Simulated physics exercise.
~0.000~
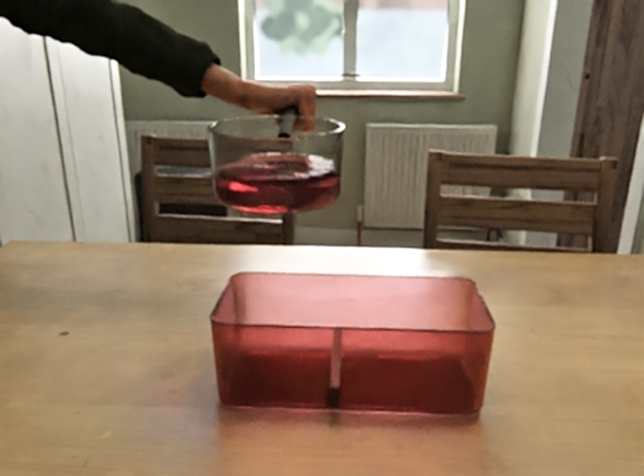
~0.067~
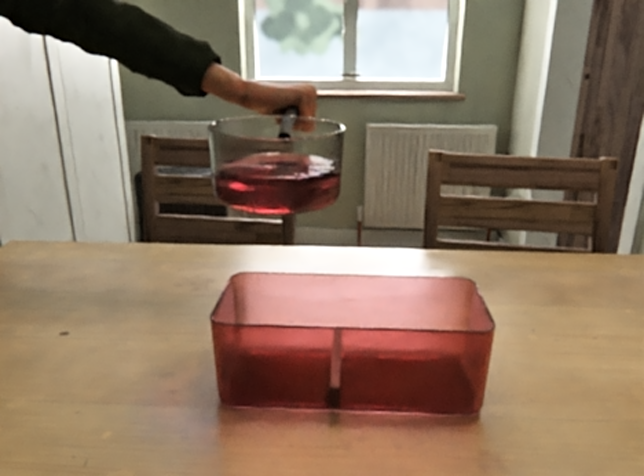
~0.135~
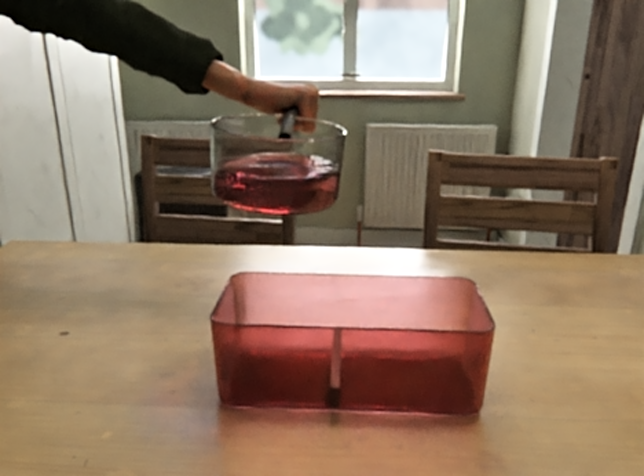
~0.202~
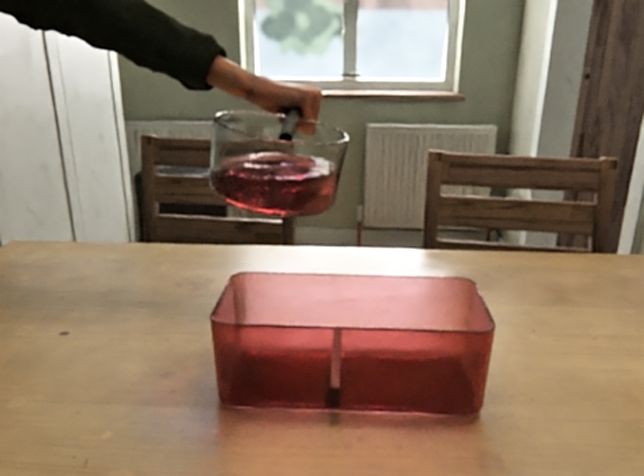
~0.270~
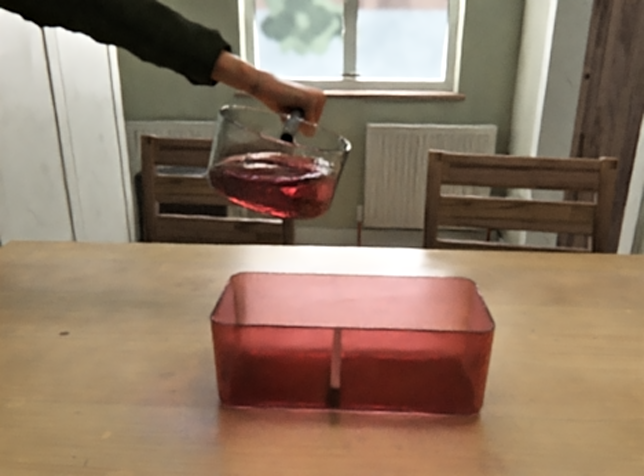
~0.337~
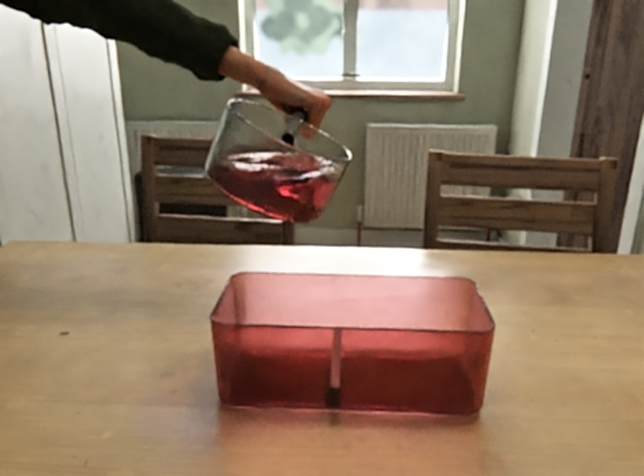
A hand tilts a small clear pot of red water rightward above a long red basin.
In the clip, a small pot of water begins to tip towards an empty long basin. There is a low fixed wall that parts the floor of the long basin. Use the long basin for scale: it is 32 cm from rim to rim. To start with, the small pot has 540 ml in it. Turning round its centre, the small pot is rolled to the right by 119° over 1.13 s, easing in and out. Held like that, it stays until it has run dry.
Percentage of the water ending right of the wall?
86 per cent.
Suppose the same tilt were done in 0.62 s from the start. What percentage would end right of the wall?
In that case, some 75 percent.
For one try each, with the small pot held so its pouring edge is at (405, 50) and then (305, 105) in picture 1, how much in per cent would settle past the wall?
Respectively about 80 and 60 percent.
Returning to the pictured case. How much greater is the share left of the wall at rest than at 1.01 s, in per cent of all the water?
Near 6 percent, more or less.
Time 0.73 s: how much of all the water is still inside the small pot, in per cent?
I reckon about 50 in a hundred is still held.
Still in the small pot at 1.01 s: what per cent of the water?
5 per cent or thereabouts.
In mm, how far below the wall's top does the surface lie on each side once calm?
It's around 26 mm on the left side and around 10 mm on the right side.
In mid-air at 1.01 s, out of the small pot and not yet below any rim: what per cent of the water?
Around 12 percent of the liquid.
By 0.73 s the tilt is 85° and 50 per cent is still to pour, 0 is left of the wall and 12 right of it.
By 1.01 s the tilt is 116° and 5 per cent is still to pour, 7 is left of the wall and 75 right of it.
By 1.31 s the tilt is 119° and 0 per cent is still to pour, 11 is left of the wall and 88 right of it.
By 1.63 s the tilt is 119° and 0 per cent is still to pour, 13 is left of the wall and 86 right of it.
At rest 13 per cent lies left of the wall, 86 right of it and 1 outside.
